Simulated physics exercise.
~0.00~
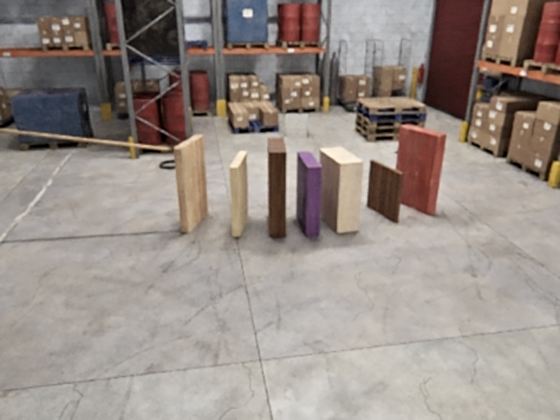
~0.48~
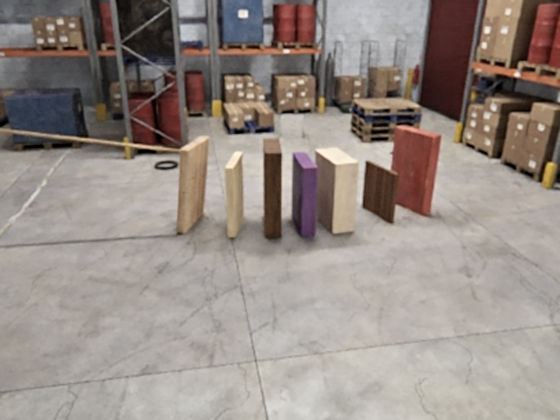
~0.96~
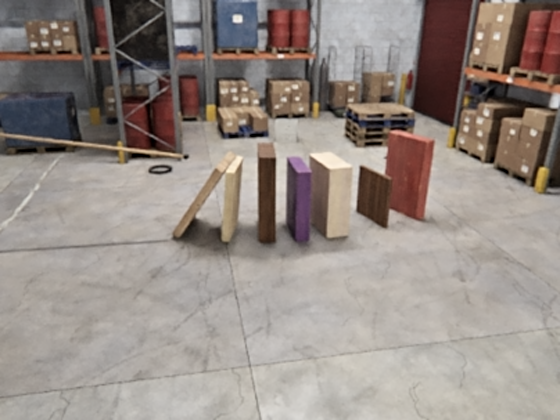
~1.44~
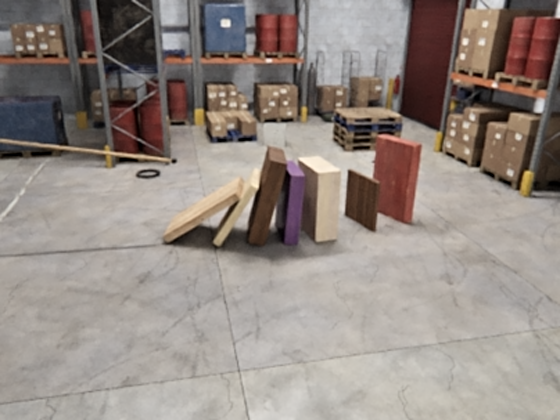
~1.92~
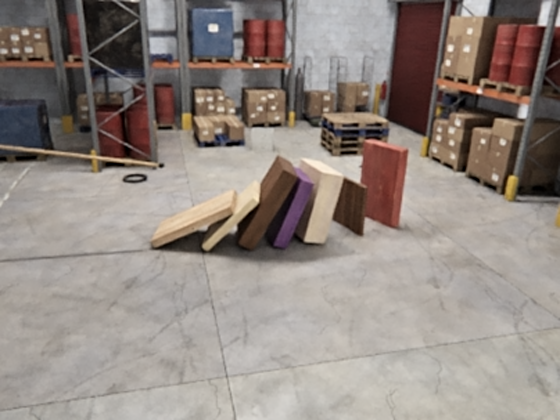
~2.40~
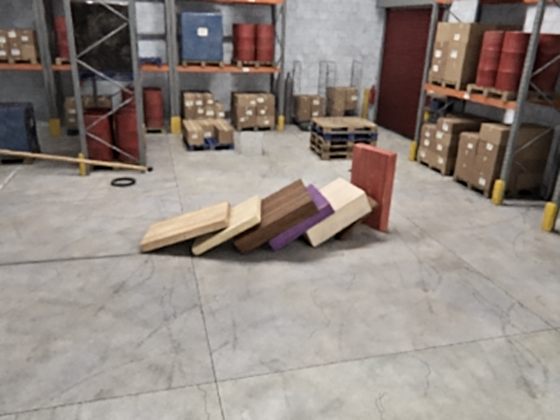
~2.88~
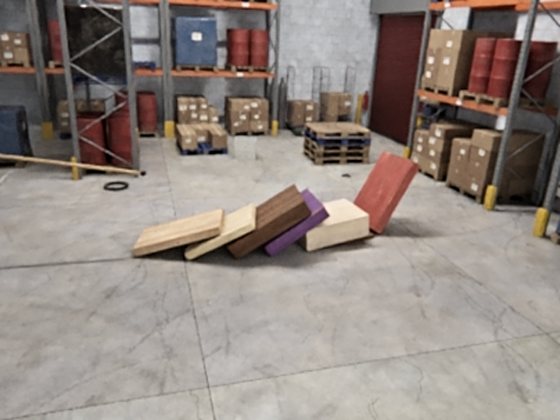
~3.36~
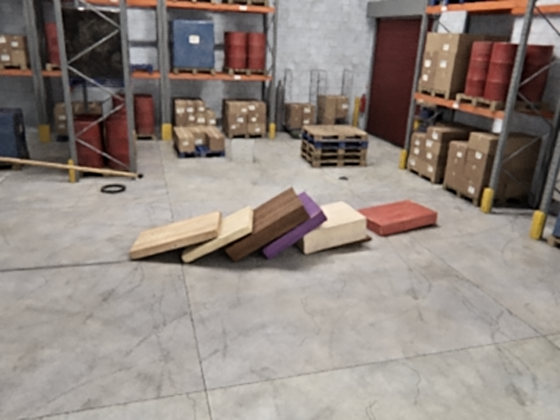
We see seven upright boards of differing sizes standing in a curved row on a warehouse floor. The leftmost tips right into its neighbour, and the rest topple in turn until the red board drops flat at the far end, leaving the purple one leaning steeply and none upright.
